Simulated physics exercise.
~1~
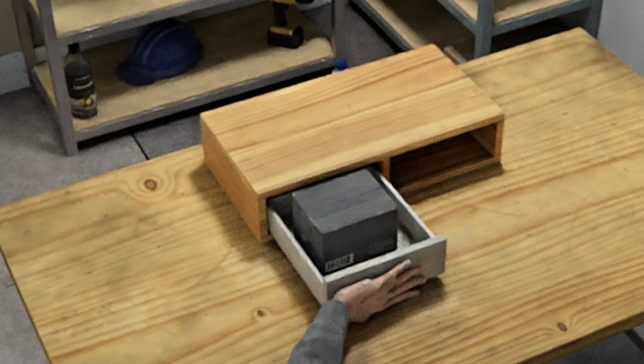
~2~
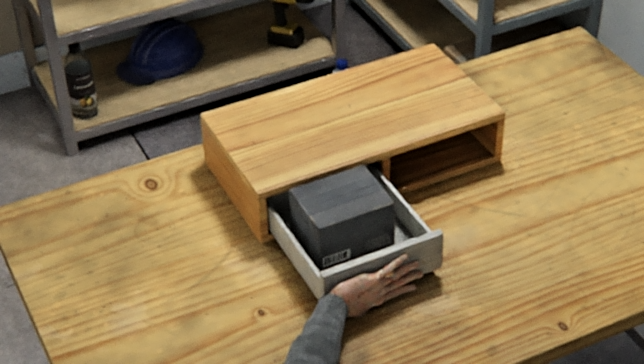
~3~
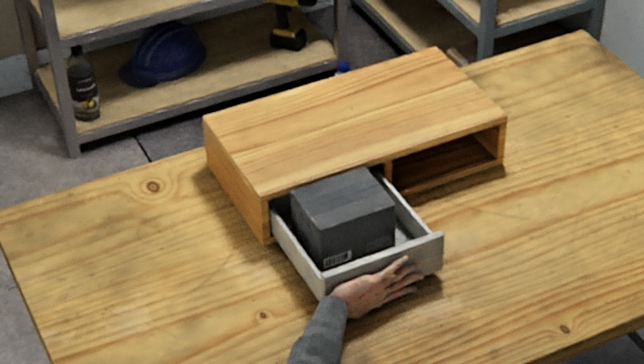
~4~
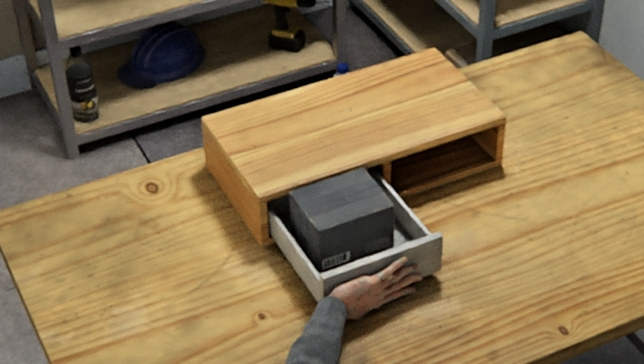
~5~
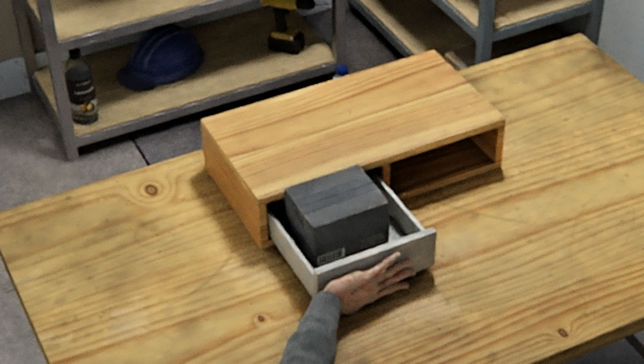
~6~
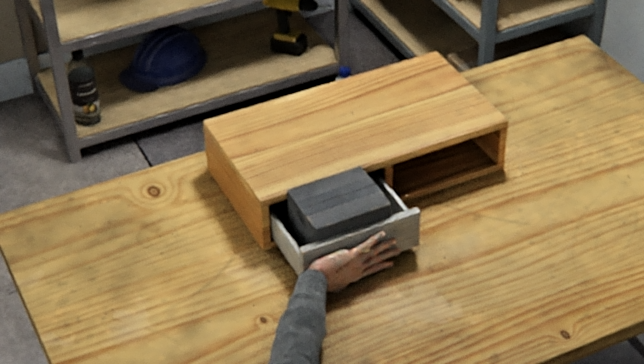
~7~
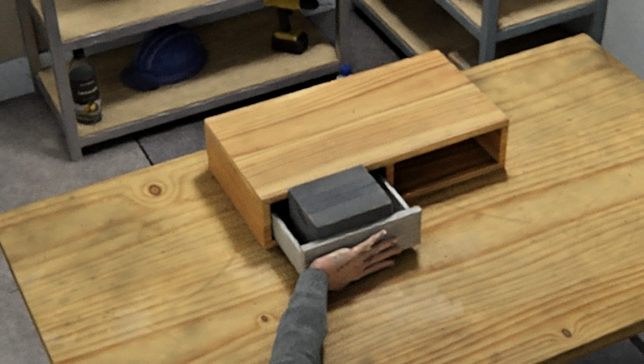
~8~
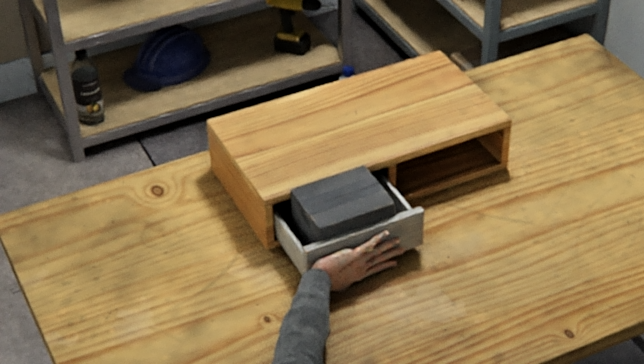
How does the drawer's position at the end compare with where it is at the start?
At the end the drawer sits slightly farther into the chest, a little up and to the left of where it starts, but it is still partly open.
